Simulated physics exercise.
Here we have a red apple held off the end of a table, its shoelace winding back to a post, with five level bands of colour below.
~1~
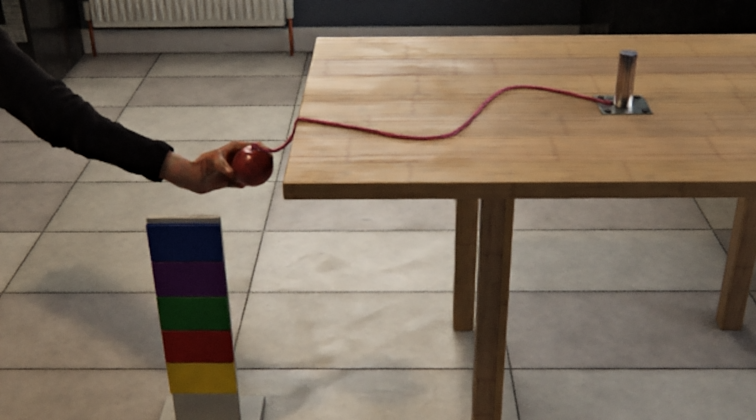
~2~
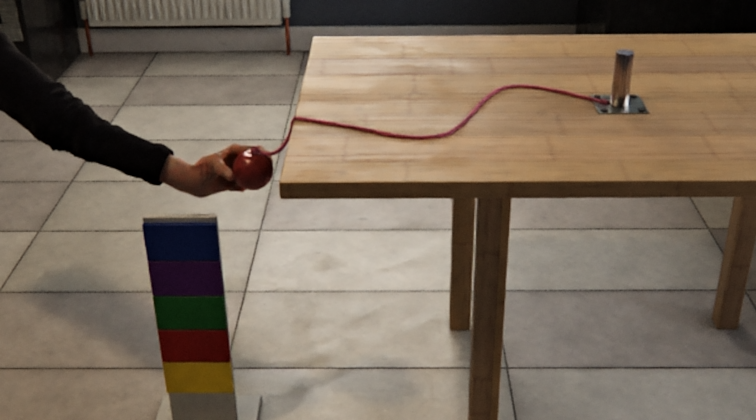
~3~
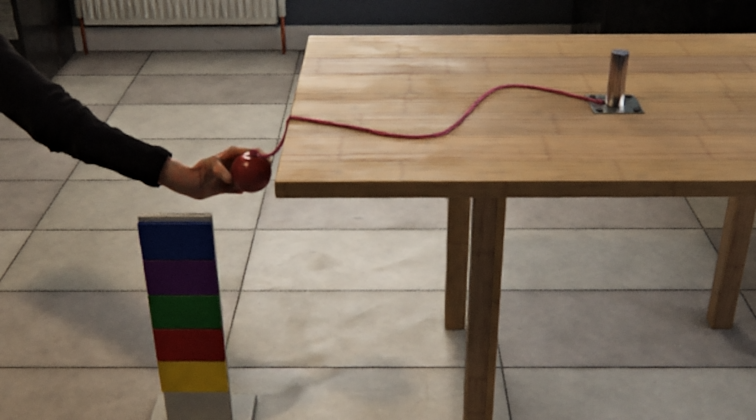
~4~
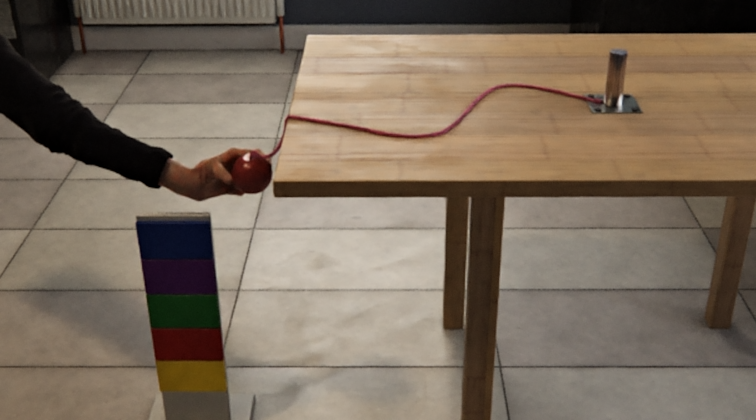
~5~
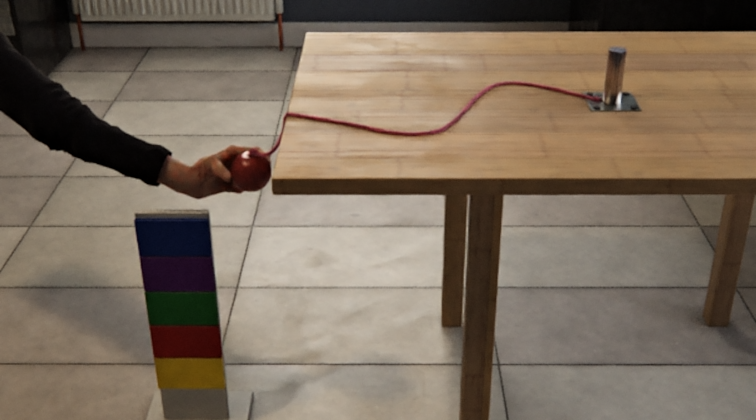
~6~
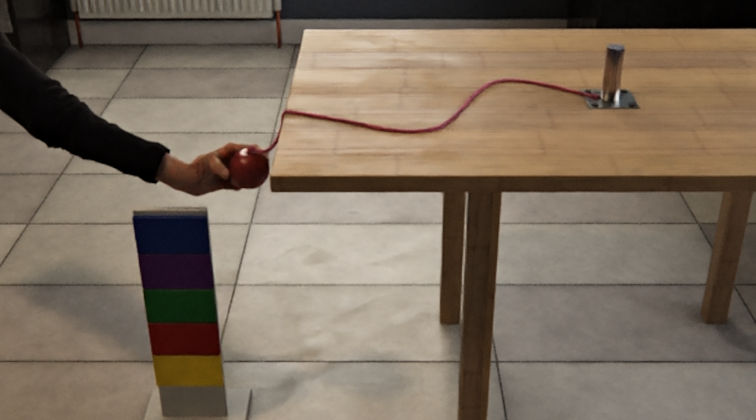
A hand holding a red apple still beside a table's edge, its shoelace winding to a metal post, the view drifting slightly.
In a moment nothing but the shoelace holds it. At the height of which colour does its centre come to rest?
The shoelace holds its middle at purple.
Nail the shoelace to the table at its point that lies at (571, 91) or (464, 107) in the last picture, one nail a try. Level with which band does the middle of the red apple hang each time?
In that order: Purple; blue.
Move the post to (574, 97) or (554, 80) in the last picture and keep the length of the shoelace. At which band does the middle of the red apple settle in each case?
One after the other, green; green.
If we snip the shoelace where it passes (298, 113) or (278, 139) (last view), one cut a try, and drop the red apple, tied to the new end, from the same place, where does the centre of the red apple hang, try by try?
Try by try, around (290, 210) and (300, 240).
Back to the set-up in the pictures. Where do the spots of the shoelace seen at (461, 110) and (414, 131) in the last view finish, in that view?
The first at (399, 94), the second at (324, 93).
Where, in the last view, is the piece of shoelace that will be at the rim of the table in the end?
Near (372, 127).
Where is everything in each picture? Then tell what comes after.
The first frame shows red apple (254, 166); blue (184, 244); purple (189, 280); green (193, 314); red (197, 347); yellow (201, 379).
The second frame shows red apple (253, 170); shoelace through (565, 93) (495, 92) (466, 121) (401, 136) (317, 121).
The third frame shows red apple (251, 172).
The fourth frame shows red apple (252, 173); shoelace through (559, 92) (489, 91) (460, 120) (395, 135) (310, 120).
The fifth frame shows red apple (251, 171).
The sixth frame shows red apple (250, 169); shoelace through (556, 87) (486, 86) (457, 115) (392, 130) (307, 115).
Soon after, apple near (323, 265); level with purple.
After that, apple near (279, 252); level with purple.
In the end, apple near (290, 252); level with purple. At purple.
